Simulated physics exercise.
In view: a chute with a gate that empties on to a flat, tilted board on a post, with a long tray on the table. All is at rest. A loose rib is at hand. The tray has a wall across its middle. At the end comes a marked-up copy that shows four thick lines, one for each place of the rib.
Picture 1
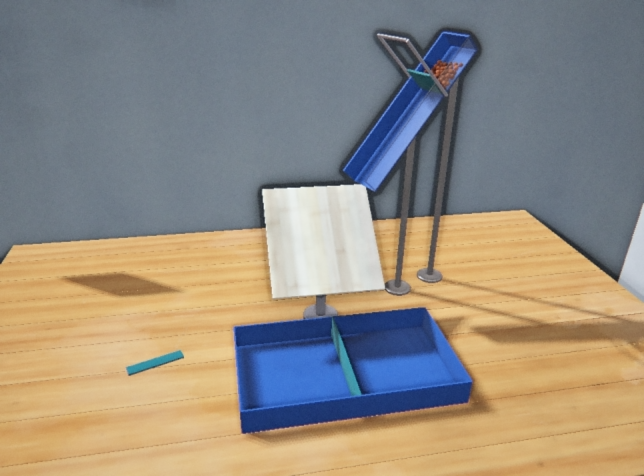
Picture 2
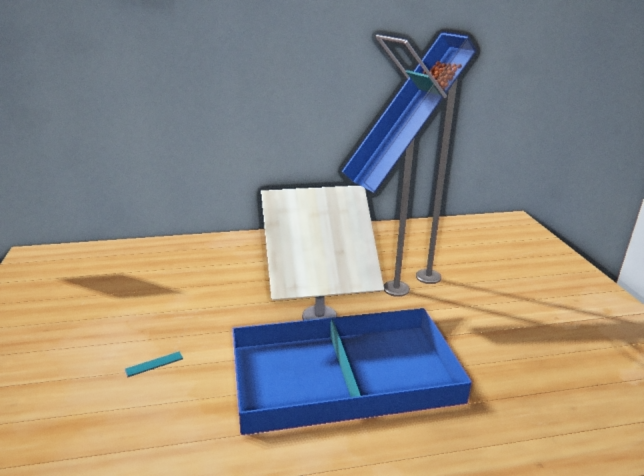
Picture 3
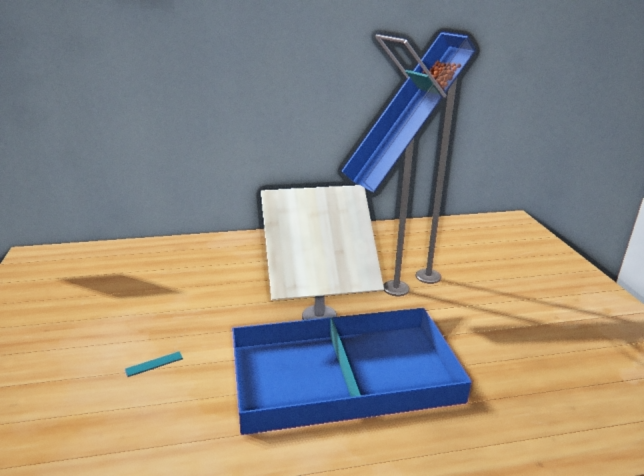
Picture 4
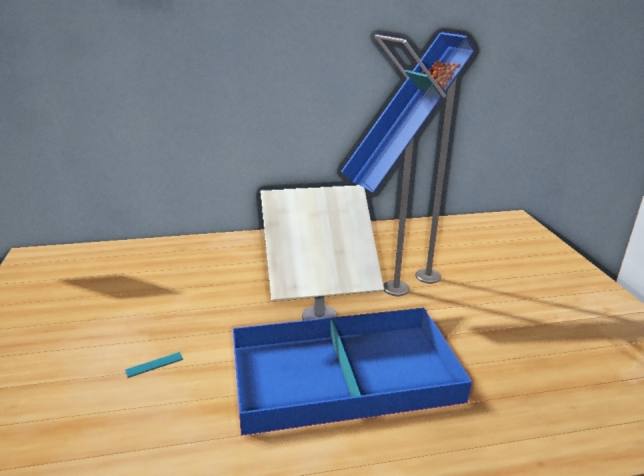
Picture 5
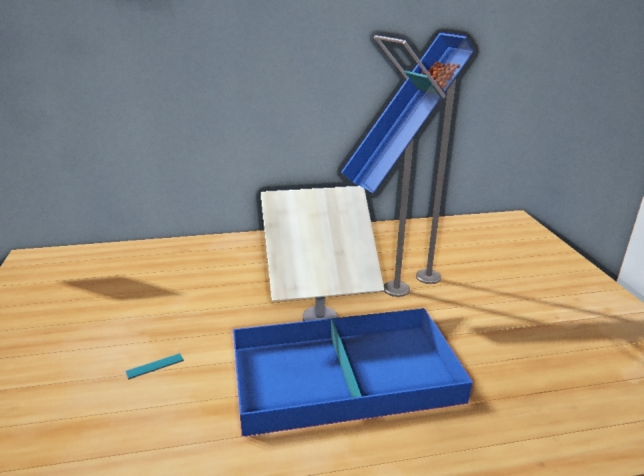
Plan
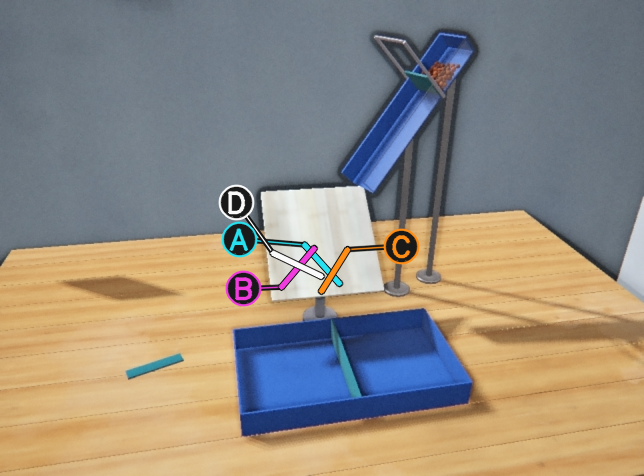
The clip opens on a blue chute sloping down to the left on two posts, with small reddish-brown pellets behind its closed gate, above a tilted pale wooden board and a divided blue tray. A loose teal strip lies on the table at left. Nothing visibly moves throughout.
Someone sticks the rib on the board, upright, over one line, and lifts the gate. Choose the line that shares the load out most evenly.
Go for D.
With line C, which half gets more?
The left half.
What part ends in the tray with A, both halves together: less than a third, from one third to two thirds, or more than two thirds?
It is more than two thirds.
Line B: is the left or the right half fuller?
More lands on the left.
On the marked copy, line A from (304, 244) to (339, 283); line B from (314, 248) to (281, 287); line C from (347, 249) to (321, 291); line D from (273, 253) to (321, 276).
With A, of what is caught, a small part in the left half, most in the right.
With B, of what is caught, nearly all in the left half, a small part in the right.
With C, of what is caught, nearly all in the left half, a stray few in the right.
With D, of what is caught, about half in the left half, about half in the right.
